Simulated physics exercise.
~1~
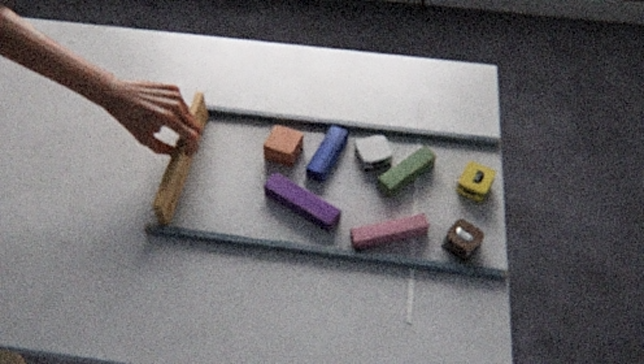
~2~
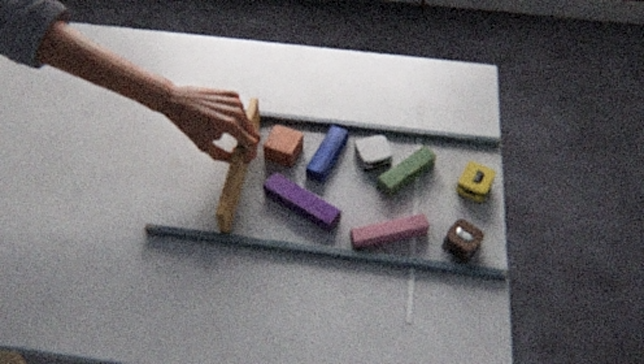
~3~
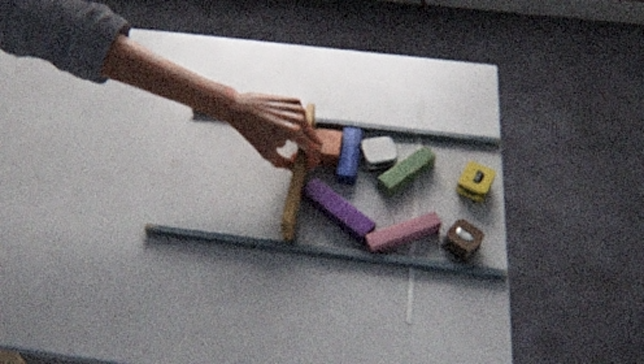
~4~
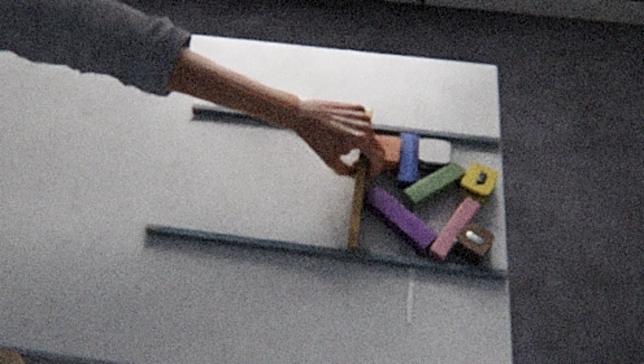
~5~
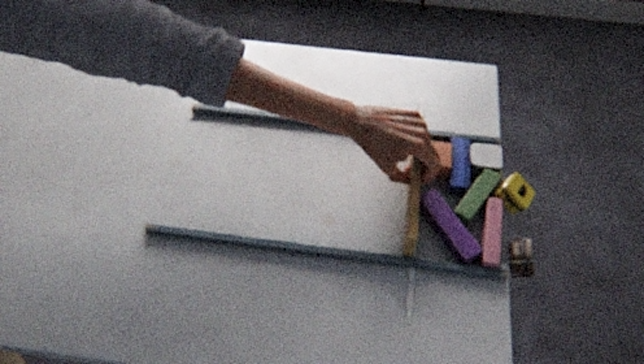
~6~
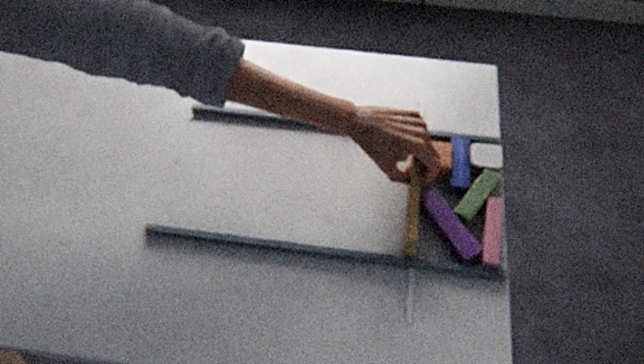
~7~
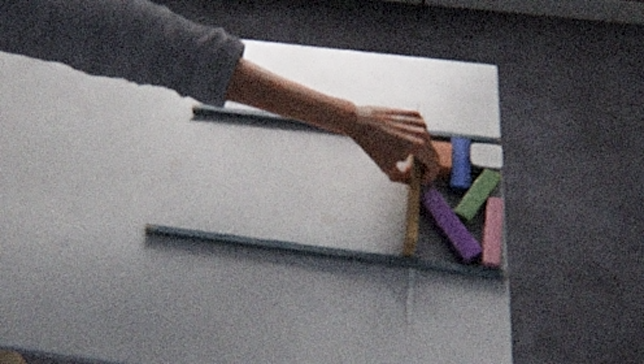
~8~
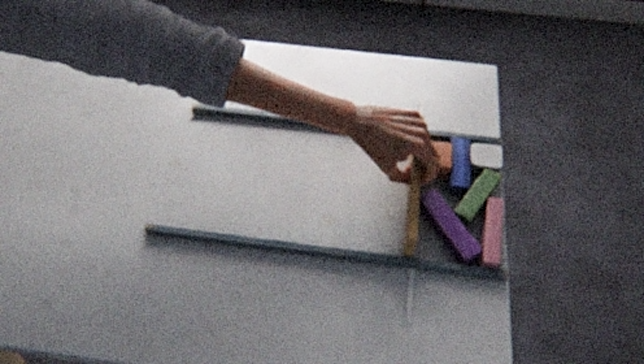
At the start, a hand holds an upright wooden board at the left of two rails on a pale table, with colourful blocks and sticks scattered between them. The hand slides the board right, and it soon reaches the orange block and purple stick. The pieces bunch together, with the purple stick swinging steeper and the pink one turning upright. As the board nears the table's right edge, the yellow and brown pieces tip over it and drop out of sight. The board stops at the thin pale line, and the remaining pieces rest crowded at the edge.
